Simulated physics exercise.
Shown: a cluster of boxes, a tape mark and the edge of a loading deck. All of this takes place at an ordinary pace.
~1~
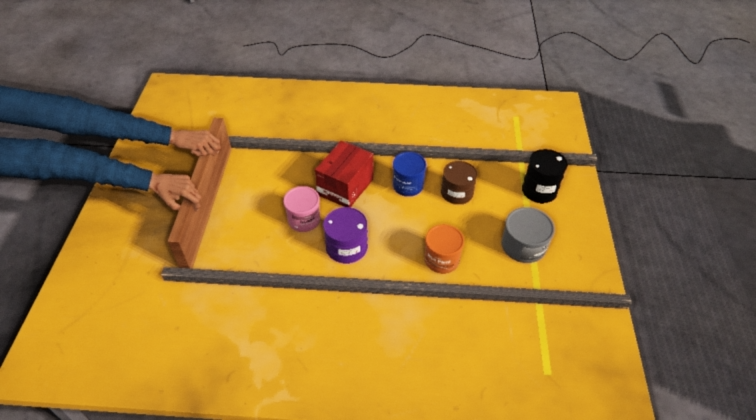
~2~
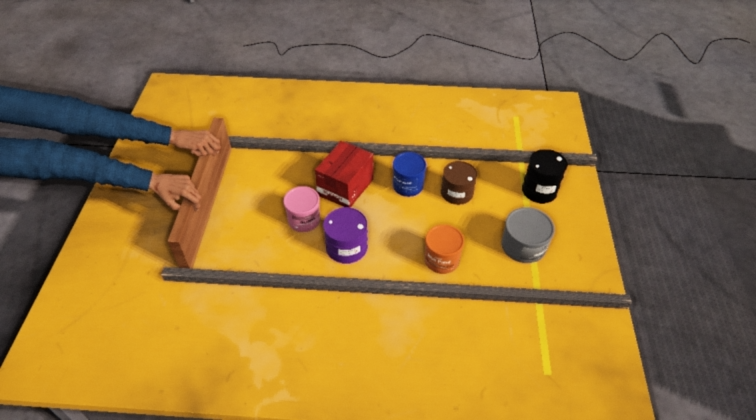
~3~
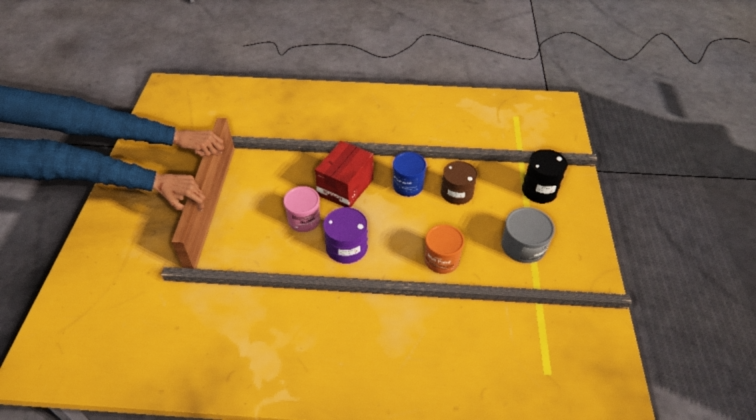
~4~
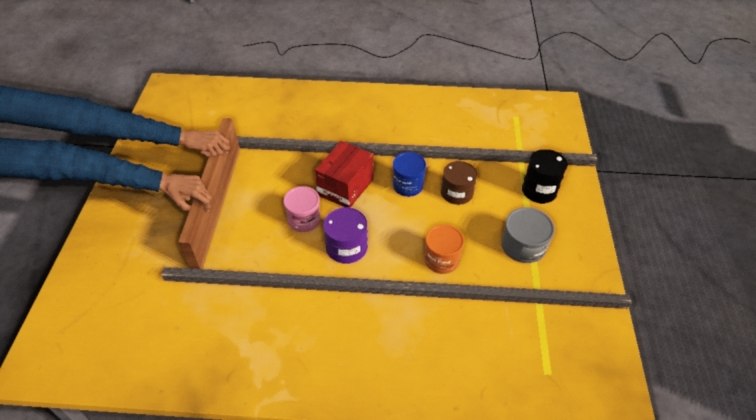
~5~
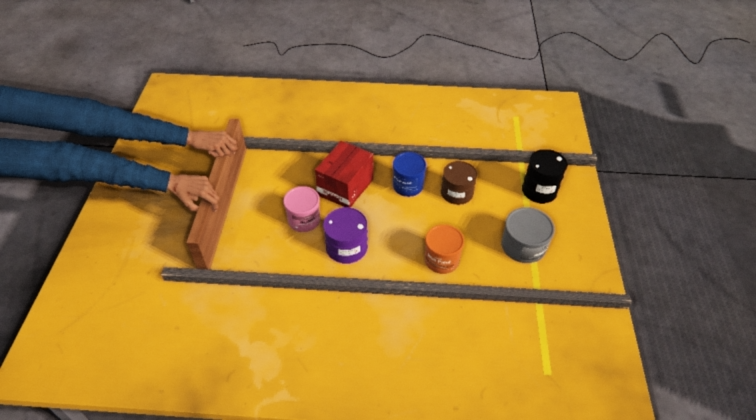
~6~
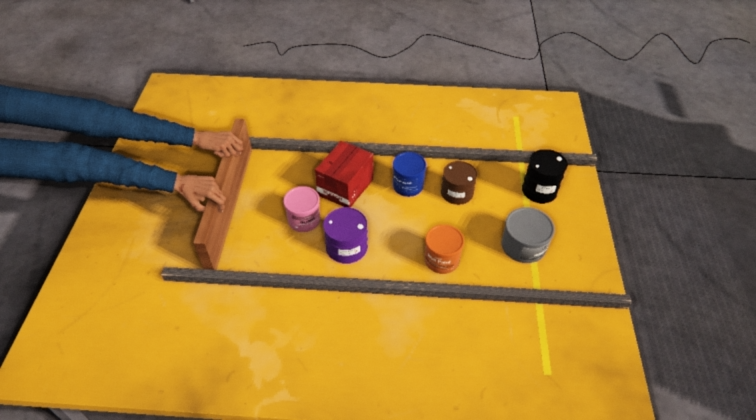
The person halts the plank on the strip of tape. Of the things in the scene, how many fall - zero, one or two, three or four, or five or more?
Of those, one or two fall.
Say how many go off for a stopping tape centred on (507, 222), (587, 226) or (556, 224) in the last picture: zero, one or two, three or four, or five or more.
Result per tape, in order - none at all / five or more / three or four.
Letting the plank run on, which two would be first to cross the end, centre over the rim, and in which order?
It would be the black canister and after it the brown canister.
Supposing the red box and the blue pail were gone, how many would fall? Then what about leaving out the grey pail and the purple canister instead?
Try 1: 0; try 2: 1.
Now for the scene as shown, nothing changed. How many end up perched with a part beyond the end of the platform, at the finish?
Count: 1.
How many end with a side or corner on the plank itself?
Number: 3.
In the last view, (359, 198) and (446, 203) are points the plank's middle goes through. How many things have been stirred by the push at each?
Tally: 4; 8.
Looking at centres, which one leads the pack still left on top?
That would be the brown canister.
Soon after, none off yet; black canister at rest near (544, 177); grey pail at rest near (527, 236); brown canister at rest near (459, 183).
In the end, the number that fall off is one or two; gone, black canister.
